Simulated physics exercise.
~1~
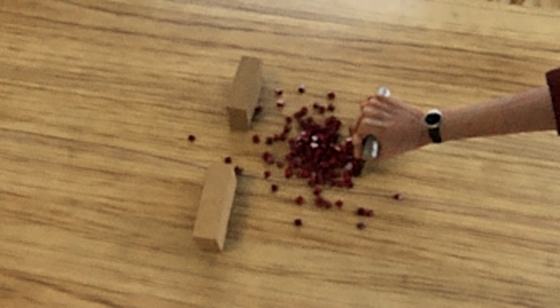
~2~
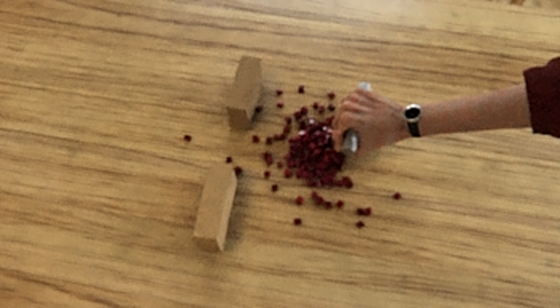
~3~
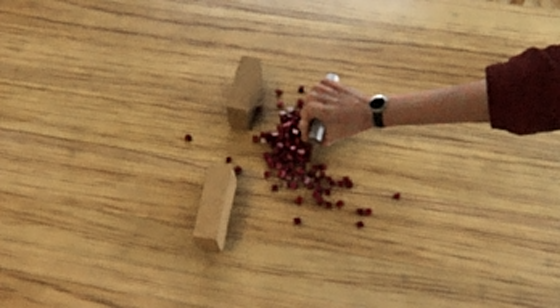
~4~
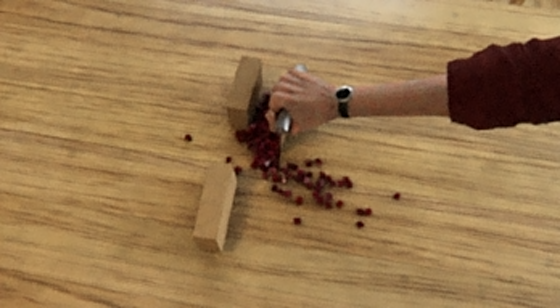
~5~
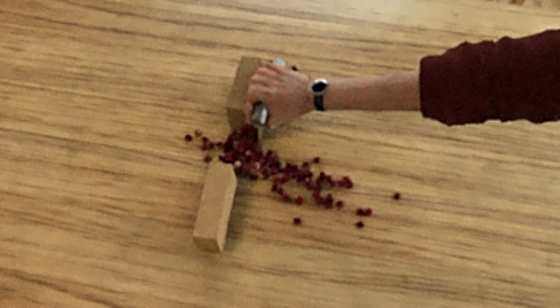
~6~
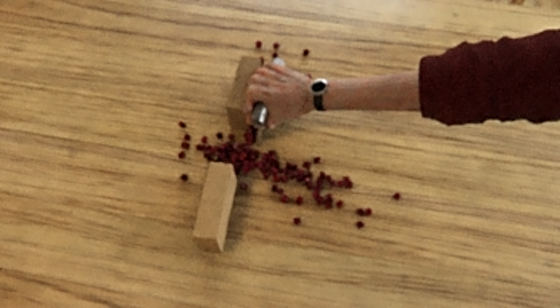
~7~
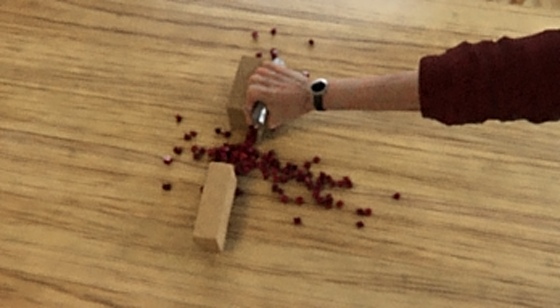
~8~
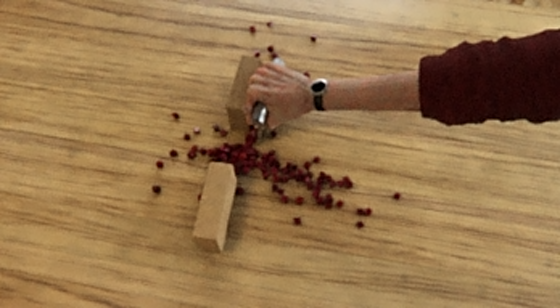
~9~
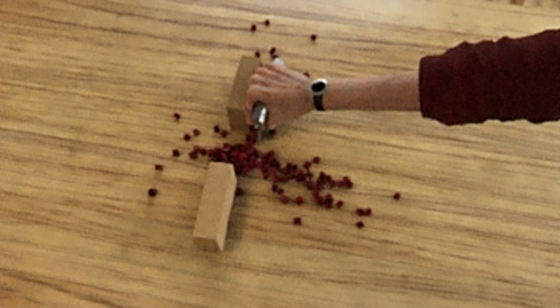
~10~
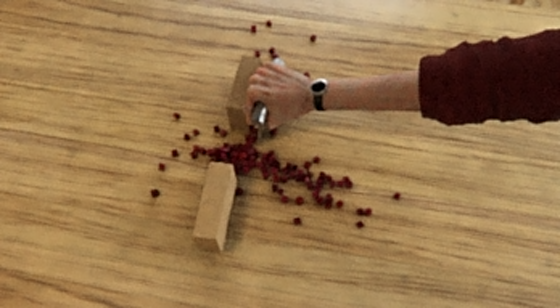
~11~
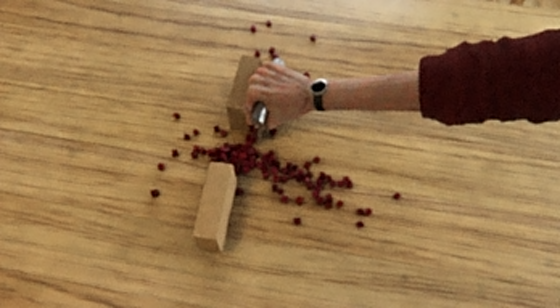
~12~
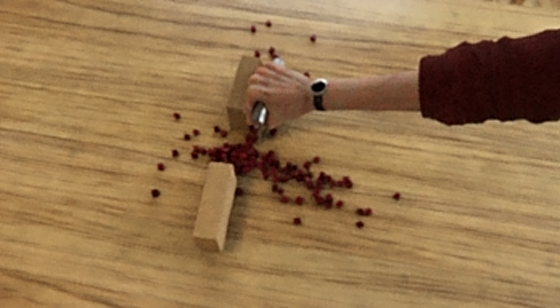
A hand with a dark watch and a maroon sleeve grips a metal scraper beside a heap of small dark red cubes on a striped wooden table, seen from above. Two tan blocks stand to the left, one above the other, with a gap between them. The arm reaches in from the right and sweeps the scraper left and slightly down, driving part of the heap toward the blocks. The scraper stops by the upper block as some cubes scatter through the gap and a few appear beyond that block. The cubes settle, most still lying right of the blocks.
